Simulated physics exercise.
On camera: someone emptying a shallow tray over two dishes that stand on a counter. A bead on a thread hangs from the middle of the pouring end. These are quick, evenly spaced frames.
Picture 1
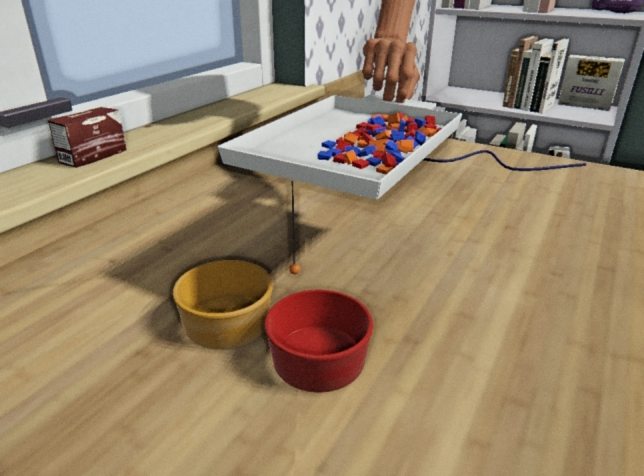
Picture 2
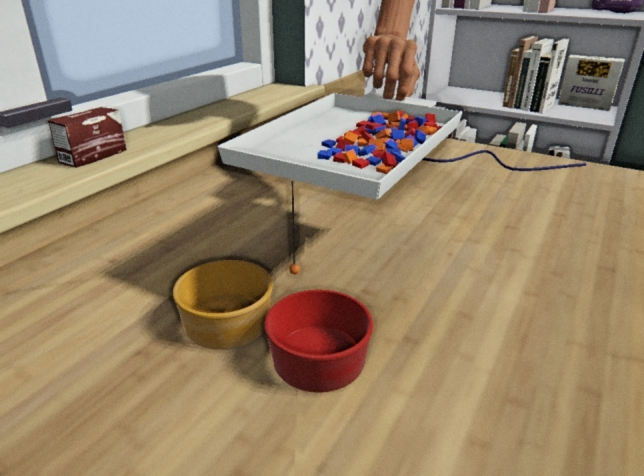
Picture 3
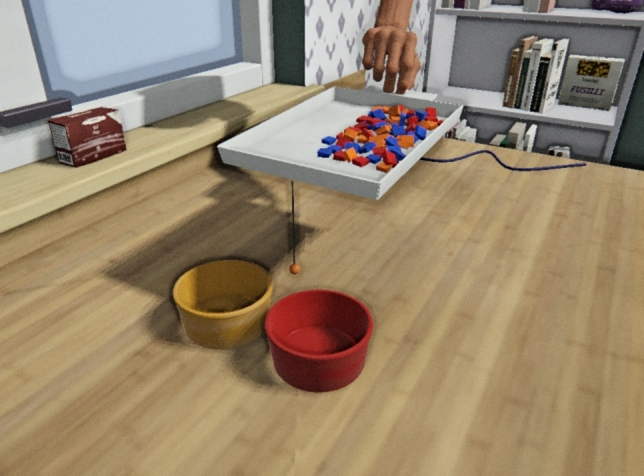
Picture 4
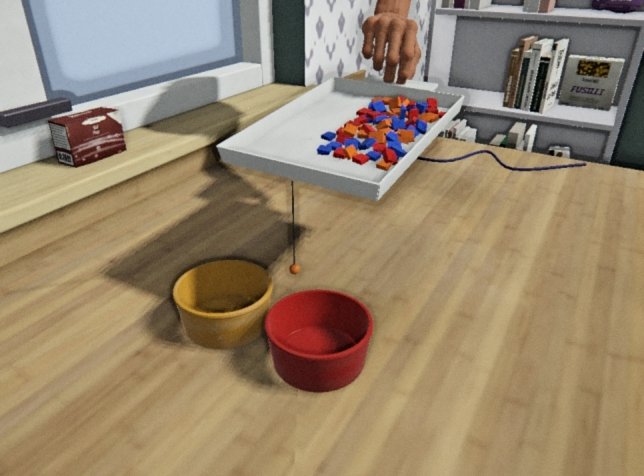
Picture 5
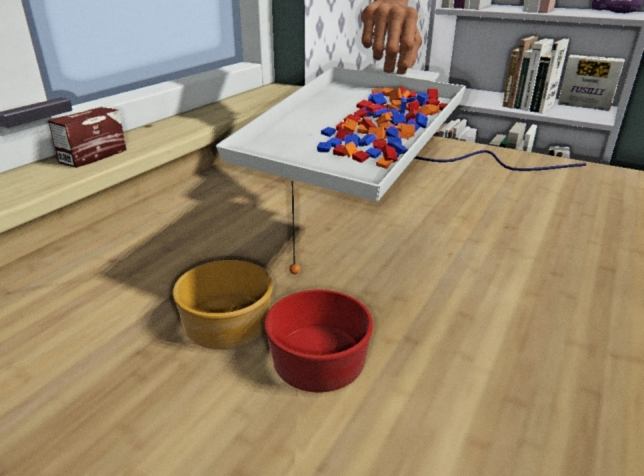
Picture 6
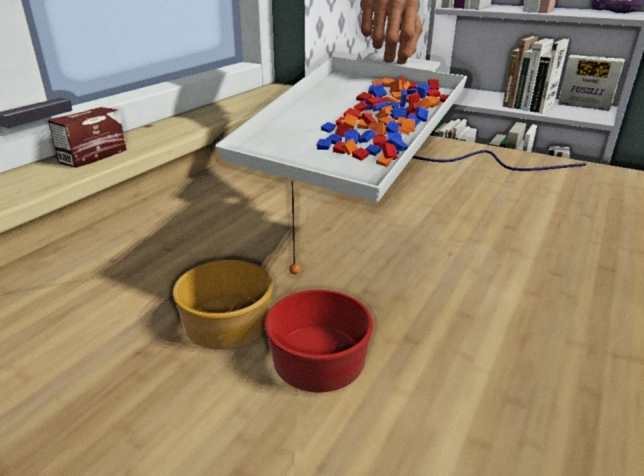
On a wooden counter, a hand holds the far end of a shallow white tray of red, blue and orange tiles, level above a yellow dish and a red dish. The hand then gradually raises that far end, tilting the tray a little, while the bead on its thread and both dishes stay still.
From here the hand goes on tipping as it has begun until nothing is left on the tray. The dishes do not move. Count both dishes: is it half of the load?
In the dishes lies the larger part of it.
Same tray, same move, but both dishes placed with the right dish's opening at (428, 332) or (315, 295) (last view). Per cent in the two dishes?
Near 50 % and 50 %.
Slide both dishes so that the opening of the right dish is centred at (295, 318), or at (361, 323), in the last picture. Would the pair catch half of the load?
In turn: More than half; above a half.
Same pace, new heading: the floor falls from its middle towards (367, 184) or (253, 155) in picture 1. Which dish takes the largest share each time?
First right, then the dish on the left.
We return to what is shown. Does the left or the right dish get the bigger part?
The winner is right.
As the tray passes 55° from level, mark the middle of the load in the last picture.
Roughly at (347, 164).
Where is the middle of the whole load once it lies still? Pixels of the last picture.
Roughly at (316, 350).
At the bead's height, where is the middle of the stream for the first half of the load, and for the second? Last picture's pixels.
Early half (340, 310), late half (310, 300).
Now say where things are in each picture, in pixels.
In the first frame, corners of the pouring end at (222, 146) and (378, 180), level; middle of the load at (385, 135), mosaic tiles; left dish at (194, 326); right dish at (292, 367); bead on its thread at (294, 269).
In the second frame, corners of the pouring end at (222, 146) and (378, 180), level; middle of the load at (385, 134).
In the third frame, corners of the pouring end at (222, 146) and (378, 181), tipped barely, lowest at the right corner; middle of the load at (385, 130).
In the fourth frame, corners of the pouring end at (221, 145) and (378, 182), tipped a little, lowest at the right corner; middle of the load at (382, 126).
In the fifth frame, corners of the pouring end at (221, 145) and (377, 183), tipped a little, lowest at the right corner; middle of the load at (382, 120).
In the sixth frame, corners of the pouring end at (220, 145) and (377, 185), tipped a little, lowest at the right corner; middle of the load at (382, 114); left dish at (194, 326); right dish at (292, 367).
Soon after the last picture, tray tipped steeply; nearly all on the tray; a stray few in the air.
A little later, tray tipped right over; nearly all on the tray; a small part in the right dish; a stray few outside both; a stray few in the air.
Later still, tray tipped past a quarter turn; most in the right dish; a small part in the left dish; a small part outside both.
At rest, tray tipped past a quarter turn; most in the right dish; a small part in the left dish; a small part outside both.
